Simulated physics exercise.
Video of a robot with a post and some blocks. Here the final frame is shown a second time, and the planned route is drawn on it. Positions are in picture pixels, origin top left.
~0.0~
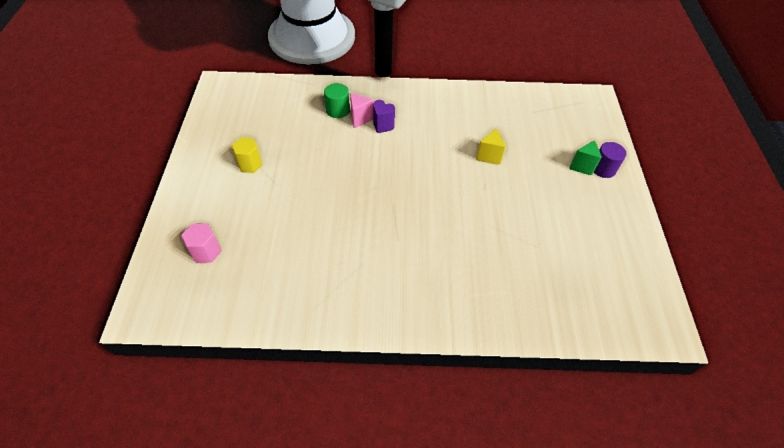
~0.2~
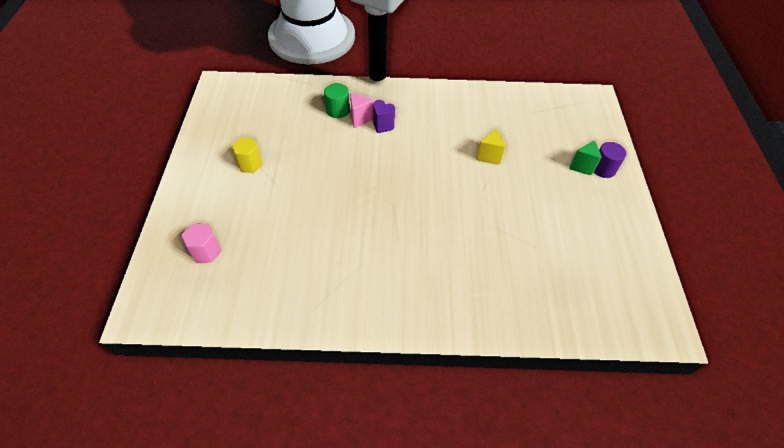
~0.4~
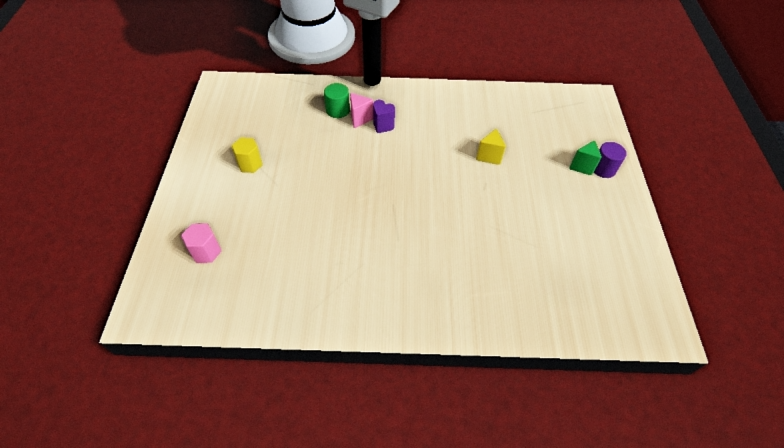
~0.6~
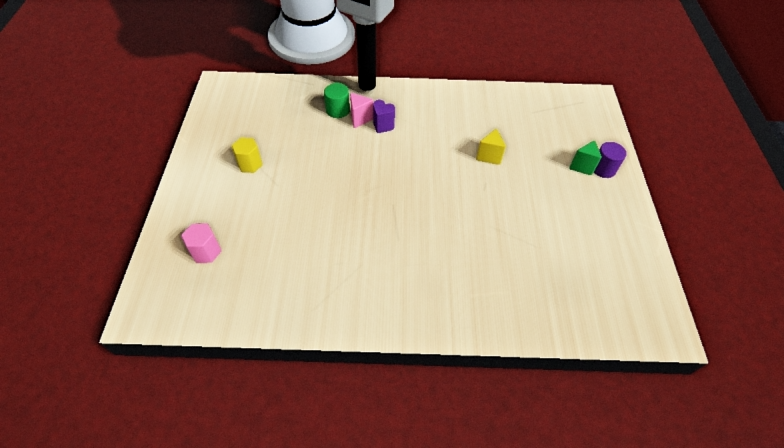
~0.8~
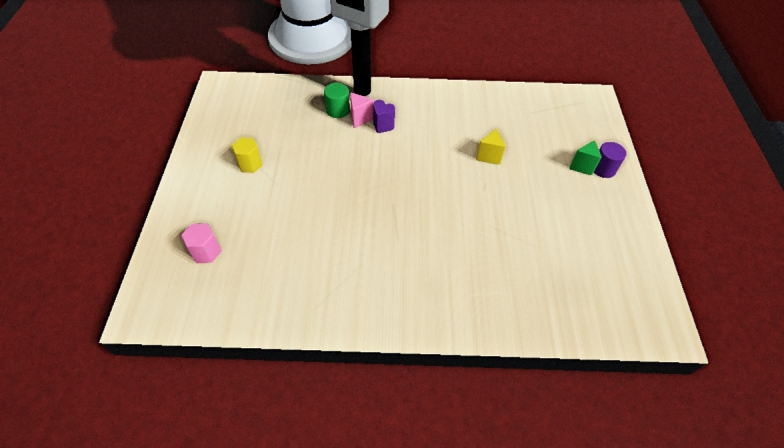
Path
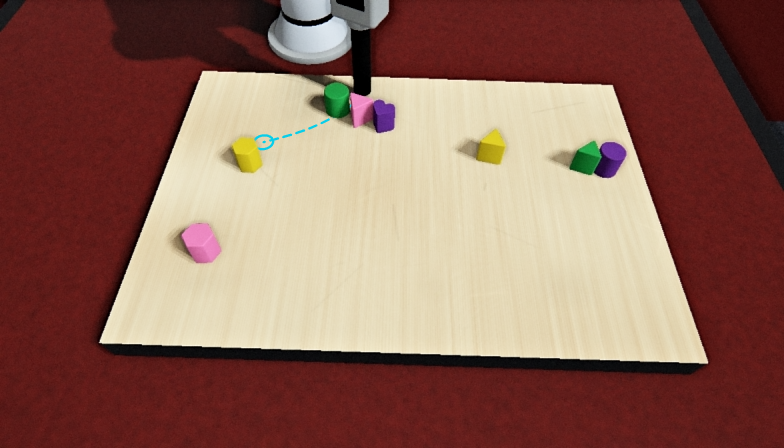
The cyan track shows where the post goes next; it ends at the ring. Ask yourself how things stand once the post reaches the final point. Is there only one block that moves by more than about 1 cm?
I believe so.
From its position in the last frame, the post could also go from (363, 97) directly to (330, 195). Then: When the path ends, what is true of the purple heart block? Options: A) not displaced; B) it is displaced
That would be A.
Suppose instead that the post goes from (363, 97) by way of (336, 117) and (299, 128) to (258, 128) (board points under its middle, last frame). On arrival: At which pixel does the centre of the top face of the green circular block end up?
Expect it around (259, 93).
The drawn path runs from (363, 97) over (320, 124) to (263, 142).
On the path given first. One third of the way, post (335, 110); green circular block (312, 101); pink triangular block (358, 102), turned 30° anticlockwise.
Two thirds of the way, post (301, 125); green circular block (277, 107); pink triangular block (358, 102), turned 30° anticlockwise.
At the end, post (262, 136); yellow hexagonal block not moved; green circular block (258, 107); pink triangular block (358, 102), turned 30° anticlockwise.
